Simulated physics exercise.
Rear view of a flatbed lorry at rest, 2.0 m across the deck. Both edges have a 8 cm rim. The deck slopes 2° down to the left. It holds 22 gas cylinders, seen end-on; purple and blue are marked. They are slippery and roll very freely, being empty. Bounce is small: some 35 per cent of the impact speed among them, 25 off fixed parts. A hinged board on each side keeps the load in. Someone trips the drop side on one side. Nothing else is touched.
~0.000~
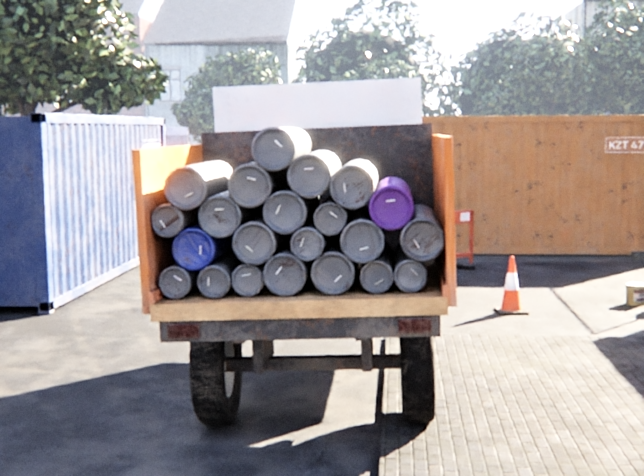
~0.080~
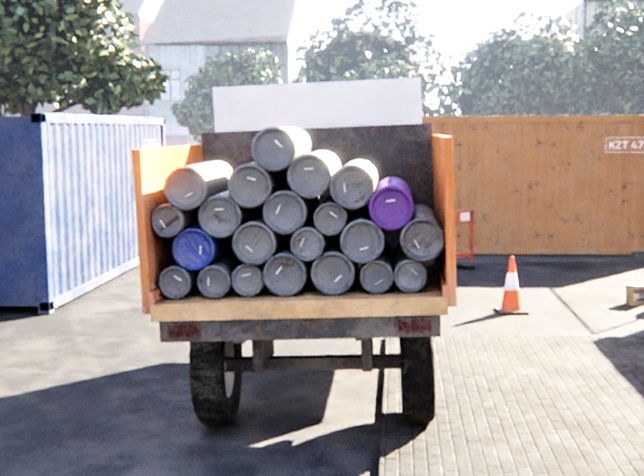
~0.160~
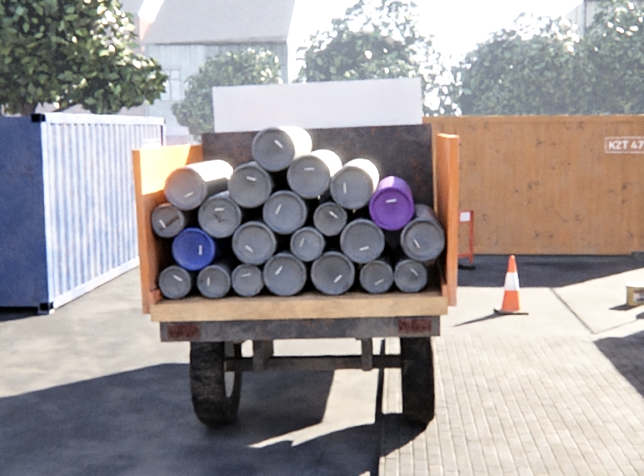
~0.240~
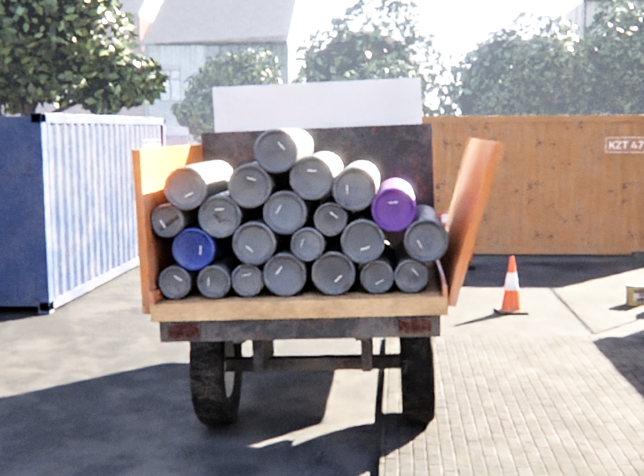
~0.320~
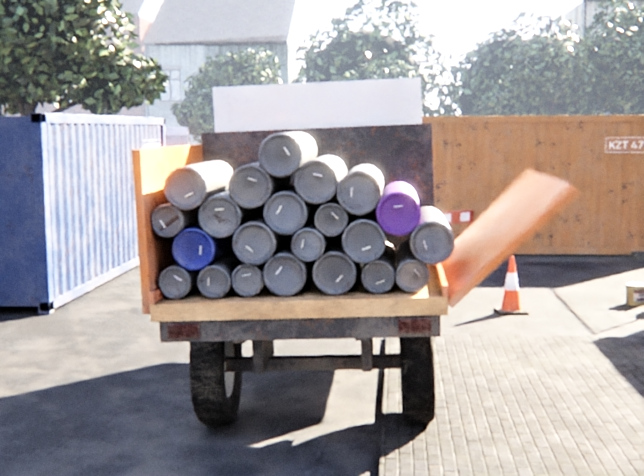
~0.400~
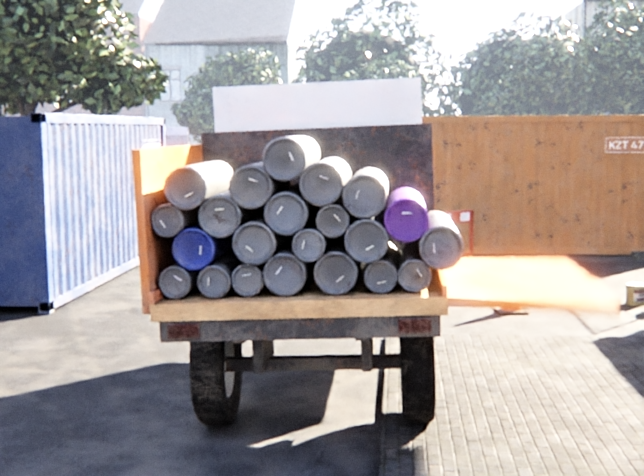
In the video, a stack of gray cylinders, with one blue and one purple, sits on a flatbed truck seen from behind as the right side board swings outward and down, and the cylinders on the right shift slightly rightward.
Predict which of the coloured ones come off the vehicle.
Purple ends on the ground, blue is still aboard.
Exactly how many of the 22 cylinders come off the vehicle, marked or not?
The count is 5.
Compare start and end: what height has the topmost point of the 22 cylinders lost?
About 25 cm.
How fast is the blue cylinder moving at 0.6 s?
About 0.0 m/s.
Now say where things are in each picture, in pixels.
The first picture shows purple (391, 208), blue (192, 250); both sides upright; the deck slopes 2° down to the left; 7 of the 22 make up the bottom layer.
The second picture shows purple (391, 208), blue (192, 250); both sides upright.
The third picture shows purple (392, 208), blue (192, 250); both sides upright.
The fourth picture shows purple (394, 210), blue (192, 250); right board out by 15°, tip at (497, 148).
The fifth picture shows purple (398, 214), blue (192, 250); right board out by 50°, tip at (571, 192).
The sixth picture shows purple (406, 220), blue (192, 250); right board out by 95°, tip at (614, 307).
Then, 0.6 s in, purple is in the air, 10 cm from the right edge, rolling right; blue is up on others, 30 cm from the left edge; 1 off so far.
Then, 0.8 s in, purple is up on others, 5 cm from the right edge, rolling right; still the same for blue; 1 off so far.
Then, 1.0 s in, purple is dropping off the right side; still the same for blue; 2 off so far.
In the end (5.5 s), purple is on the ground to the right; blue is up on others, 30 cm from the left edge; 5 off so far.
